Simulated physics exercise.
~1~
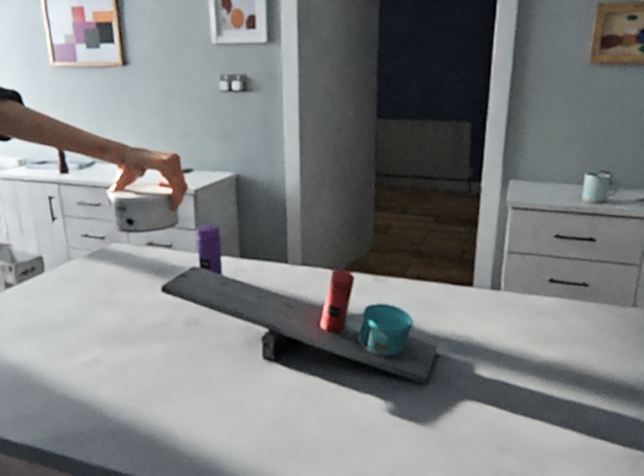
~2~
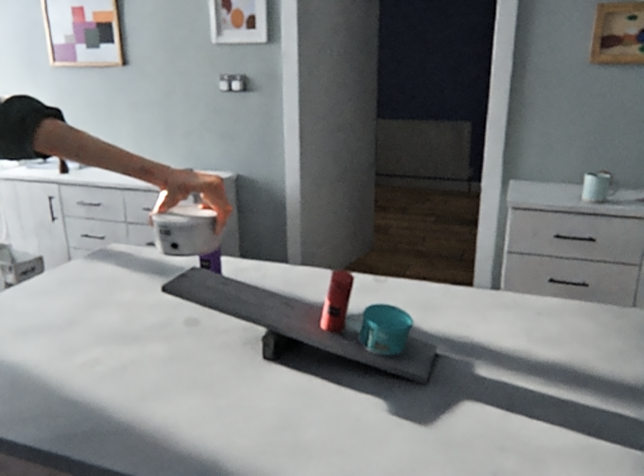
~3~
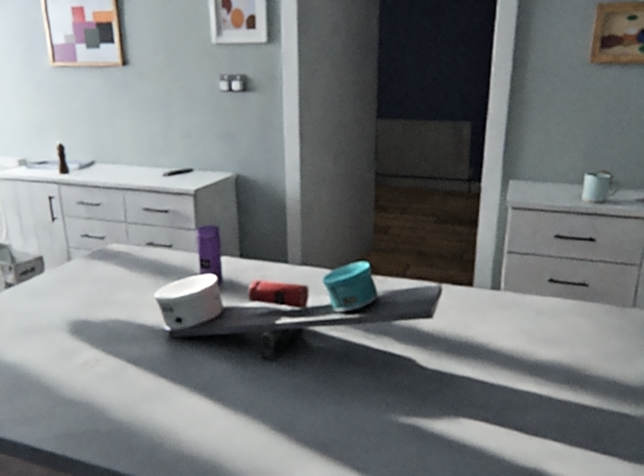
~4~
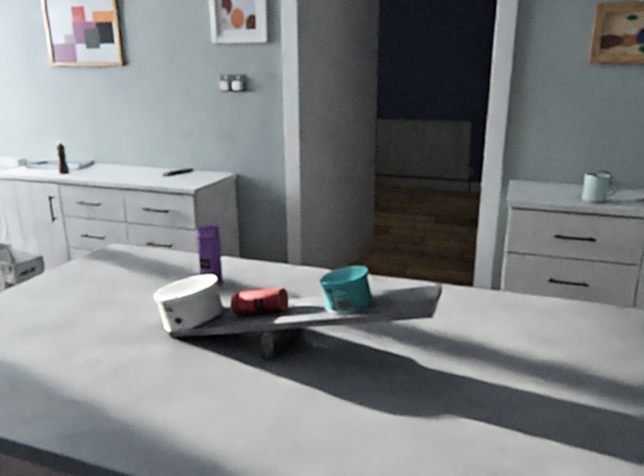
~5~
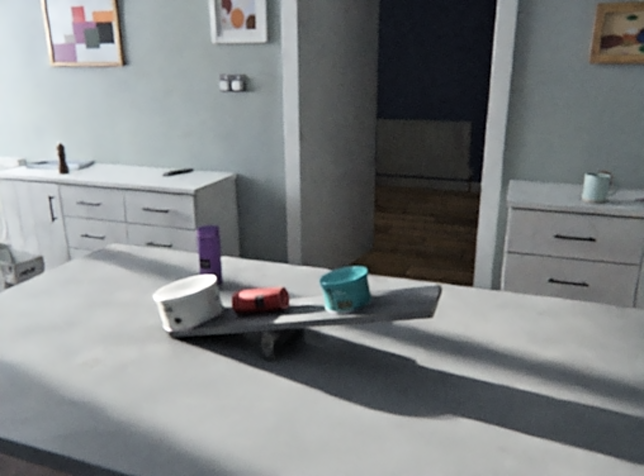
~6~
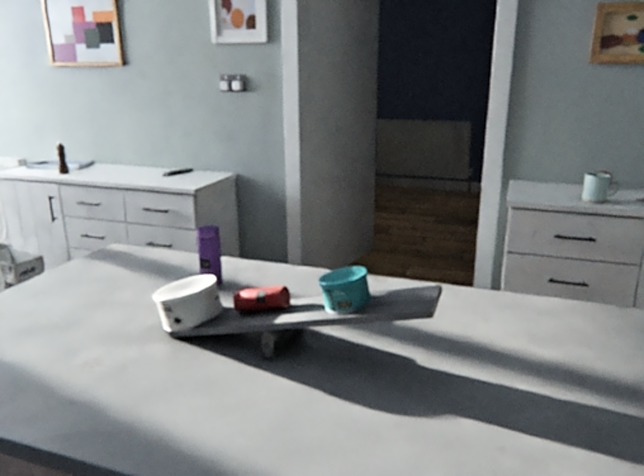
A hand reaches in from the left holding a white tub above a pale table, seen from slightly above in a grey-walled room with white drawers and a doorway behind. A grey plank rests across a small block, its left end raised, with a leaning red shaker and a turquoise tin towards its lowered right end, while a purple shaker stands behind. The hand moves the tub right and down over the raised end and lets go. The plank swings over, and the red shaker topples onto its side. The shaker shifts further left, then everything rests, left end down, tub and tin still on the plank.
